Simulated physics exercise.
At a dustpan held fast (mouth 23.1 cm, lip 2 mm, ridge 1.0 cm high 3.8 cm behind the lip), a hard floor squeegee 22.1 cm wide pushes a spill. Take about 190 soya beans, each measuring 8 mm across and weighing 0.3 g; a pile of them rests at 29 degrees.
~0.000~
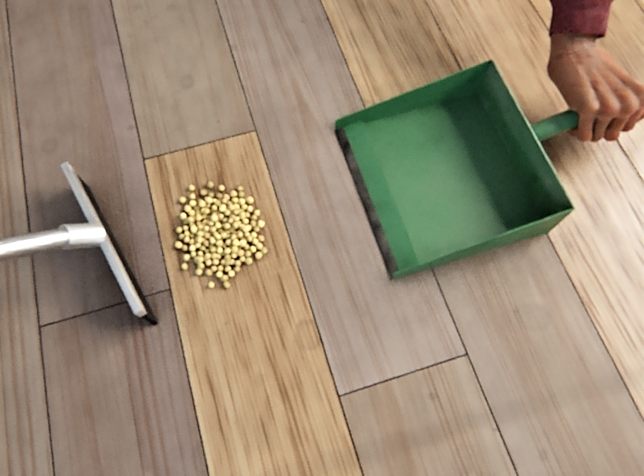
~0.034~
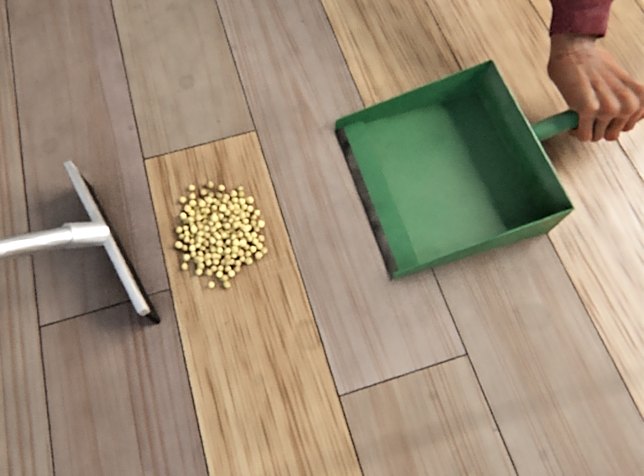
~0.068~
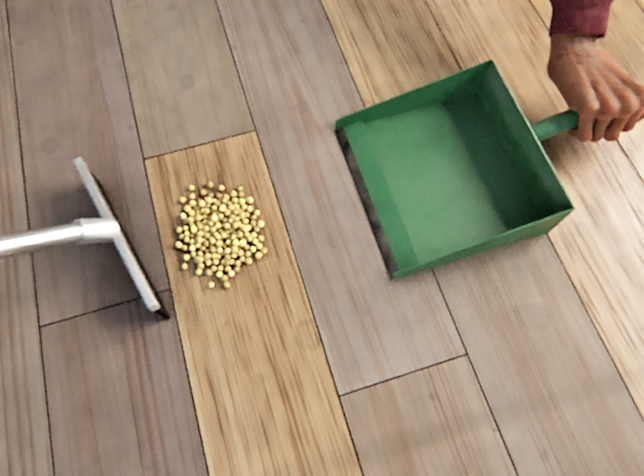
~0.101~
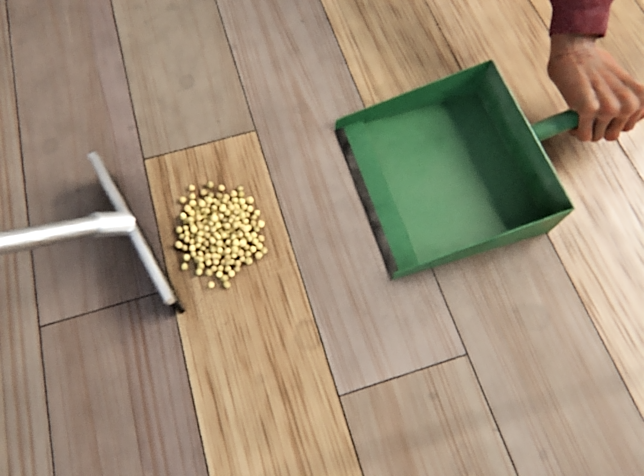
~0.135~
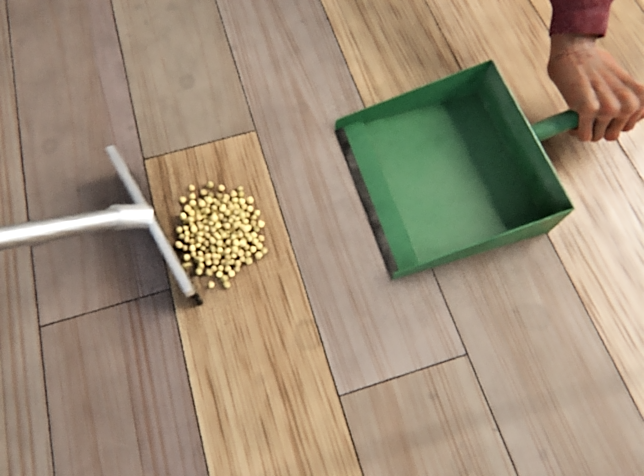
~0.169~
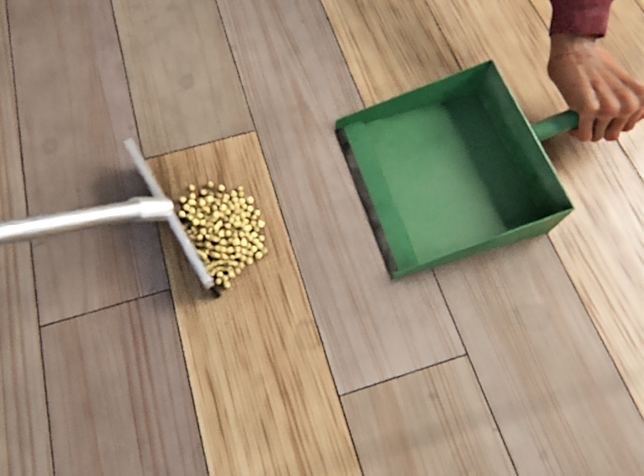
A squeegee slides right across the wooden floor and presses into a pile of soya beans.
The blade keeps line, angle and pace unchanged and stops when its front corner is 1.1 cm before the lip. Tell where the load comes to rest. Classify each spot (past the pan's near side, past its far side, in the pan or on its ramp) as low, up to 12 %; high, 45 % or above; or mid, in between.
Near side low, far side mid, pan mid.
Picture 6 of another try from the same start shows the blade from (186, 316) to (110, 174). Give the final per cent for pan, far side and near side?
Final per cent - pan 0, far 5, near 5.
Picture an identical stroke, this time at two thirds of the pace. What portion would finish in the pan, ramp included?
I'd put it at roughly 20 per cent.
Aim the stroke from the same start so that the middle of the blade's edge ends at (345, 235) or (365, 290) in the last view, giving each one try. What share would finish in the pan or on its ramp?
Some 25 in a hundred and 5 in a hundred.
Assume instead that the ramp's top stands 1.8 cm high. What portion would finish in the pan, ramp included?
That would give something like 20 per cent.
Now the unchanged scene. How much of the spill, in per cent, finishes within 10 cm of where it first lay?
Around 0 per cent, give or take.
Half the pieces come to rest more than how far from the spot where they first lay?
I'd say close to 20 cm.
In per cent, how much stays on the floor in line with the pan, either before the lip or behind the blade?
I'd say close to 50 per cent of them.
Then, at 0.33 s, middle of the blade 13 cm from the lip; 0 % over the lip, far side 5 %, near side 0 %.
After 0.43 s, middle of the blade 7 cm from the lip; 0 % over the lip, far side 10 %, near side 0 %.
After 0.67 s, middle of the blade 4 cm from the lip; 35 % over the lip, far side 20 %, near side 0 %.
By 1.4 s all is still; near side 0 %, far side 20 %, pan 30 %, in front of the lip or behind the blade 50 %.
